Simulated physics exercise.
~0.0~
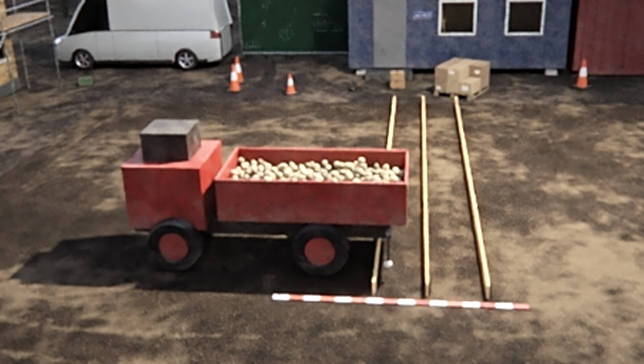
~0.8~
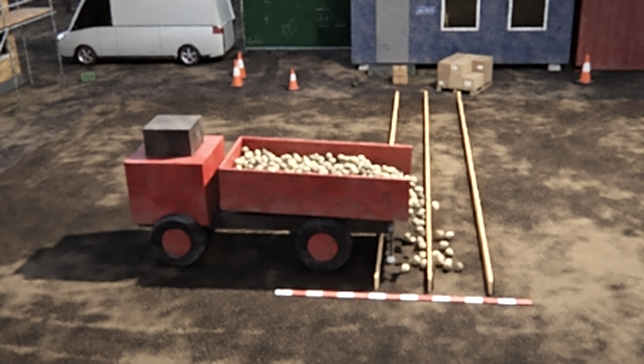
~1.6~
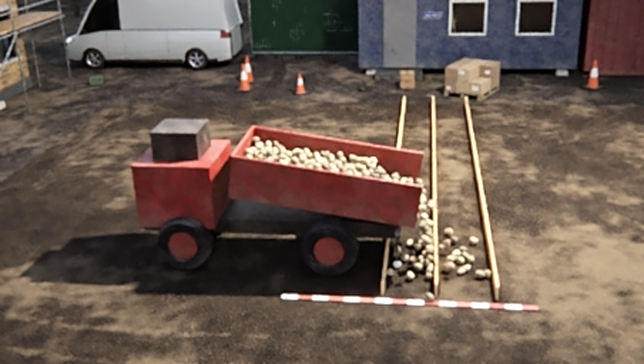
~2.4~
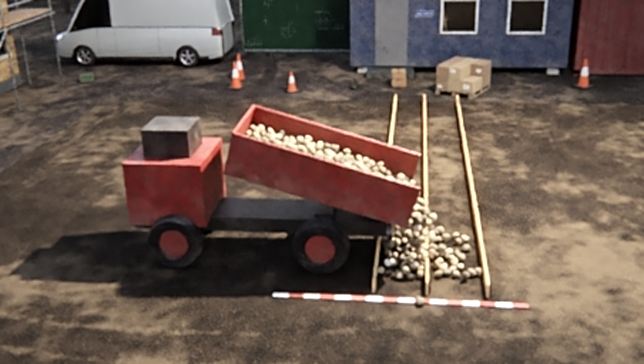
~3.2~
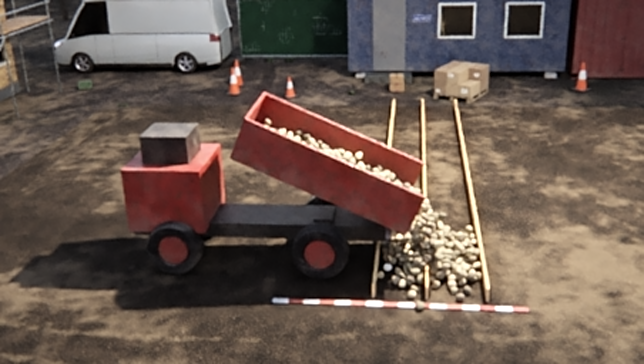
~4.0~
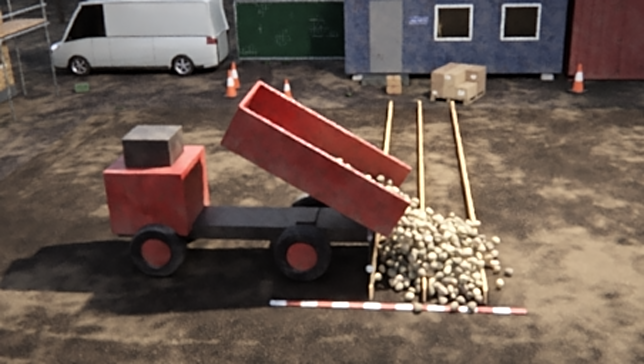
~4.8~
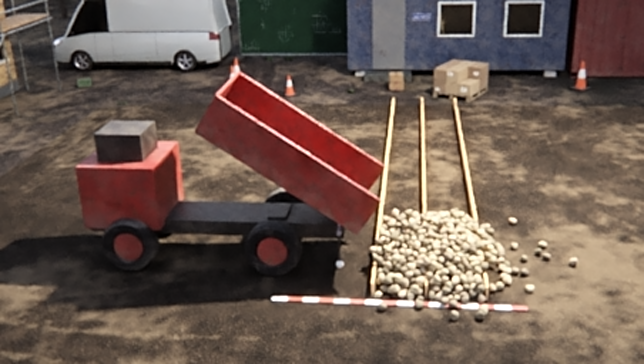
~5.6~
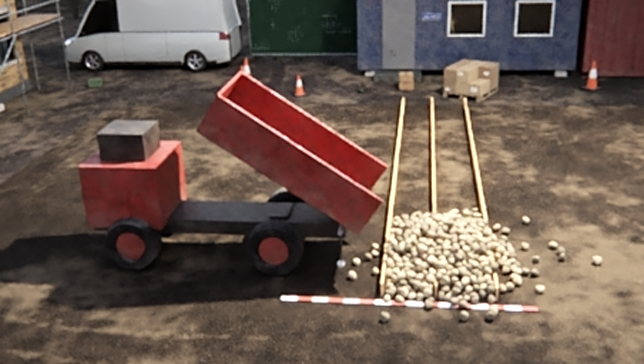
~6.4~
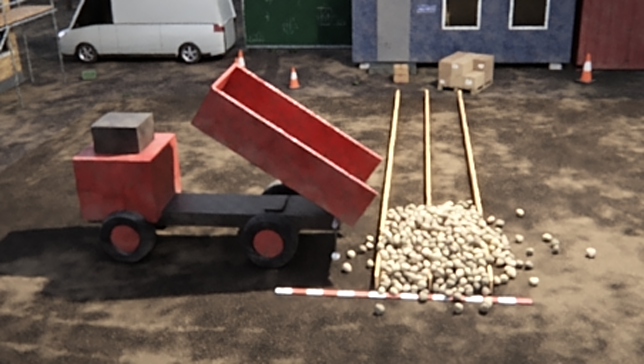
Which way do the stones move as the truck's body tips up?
The stones move to the right, sliding out of the lower end of the body and onto the ground among the boards.
